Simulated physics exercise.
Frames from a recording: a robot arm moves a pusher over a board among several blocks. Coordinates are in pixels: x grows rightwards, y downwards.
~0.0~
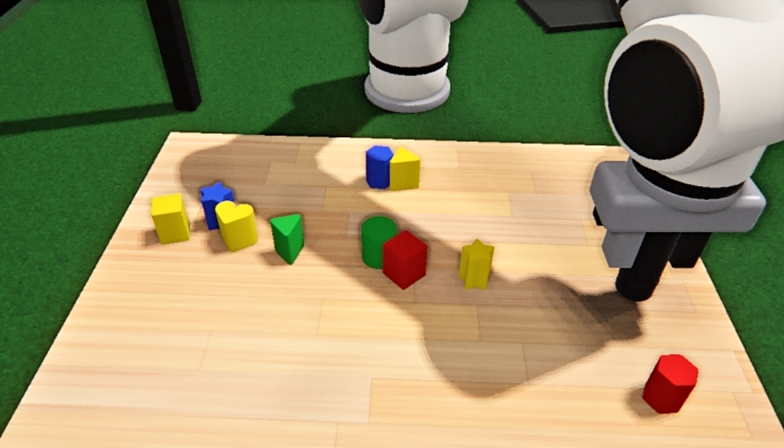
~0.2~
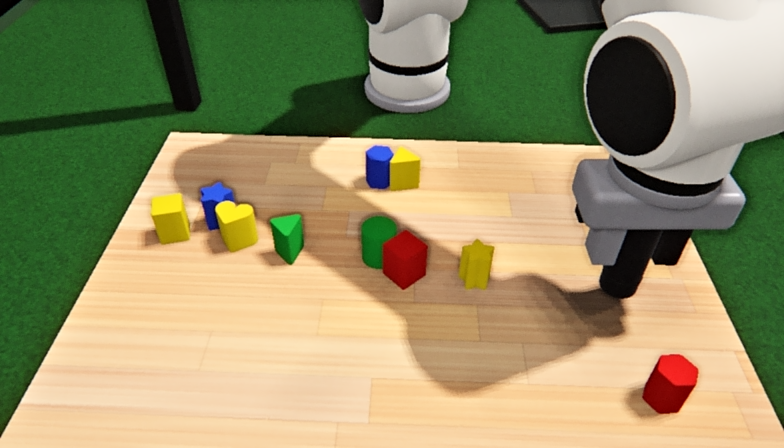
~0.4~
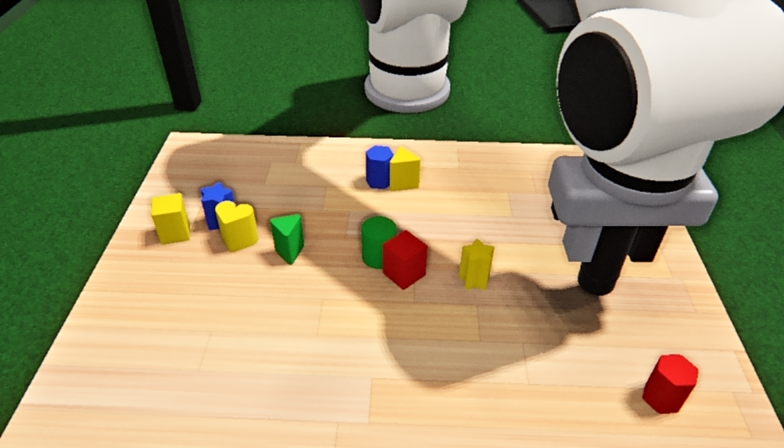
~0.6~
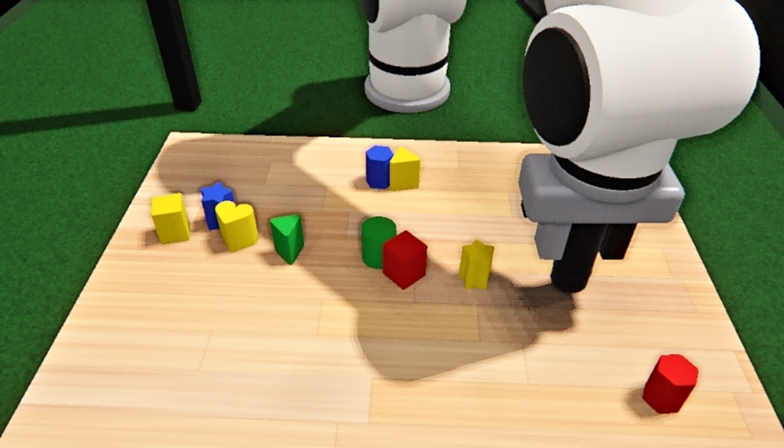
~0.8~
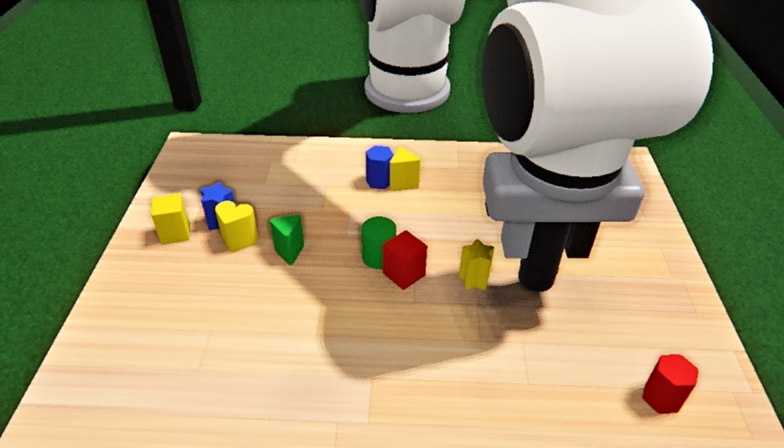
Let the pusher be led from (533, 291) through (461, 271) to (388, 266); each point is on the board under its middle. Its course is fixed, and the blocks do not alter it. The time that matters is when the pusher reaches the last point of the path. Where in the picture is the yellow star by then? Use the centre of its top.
The middle of the upper face of the yellow star will lie at about (405, 260) in the picture.
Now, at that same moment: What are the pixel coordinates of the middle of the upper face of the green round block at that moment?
The spot you're after is about (360, 221) in the image.
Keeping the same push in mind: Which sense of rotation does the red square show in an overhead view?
The turn is clockwise.
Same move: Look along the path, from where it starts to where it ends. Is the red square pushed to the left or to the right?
It moves left.
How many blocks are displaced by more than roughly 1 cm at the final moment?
I count three at least.
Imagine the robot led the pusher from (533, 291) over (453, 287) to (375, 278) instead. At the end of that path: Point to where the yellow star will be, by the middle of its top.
Expect it around (430, 233).
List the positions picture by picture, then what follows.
In the first frame, tip of the pusher (633, 289), middles of tops, green round block (379, 227), red square (405, 244), yellow star (479, 250).
In the second frame, pusher (617, 286), nothing pushed.
In the third frame, pusher (595, 283), nothing pushed.
In the fourth frame, pusher (568, 281), nothing pushed.
In the fifth frame, pusher (536, 280), green round block (379, 227), red square (405, 244), yellow star (479, 250).
What follows on the original path. One third of the way, pusher (486, 263); yellow star (460, 248), turned 30° anticlockwise.
Two thirds of the way, pusher (436, 258); green round block (375, 226); red square (384, 249), turned 30° clockwise; yellow star (417, 255), turned 65° anticlockwise.
At the end, pusher (388, 255); green round block (360, 221); red square (359, 257), turned 35° clockwise; yellow star (405, 260), turned 110° anticlockwise.
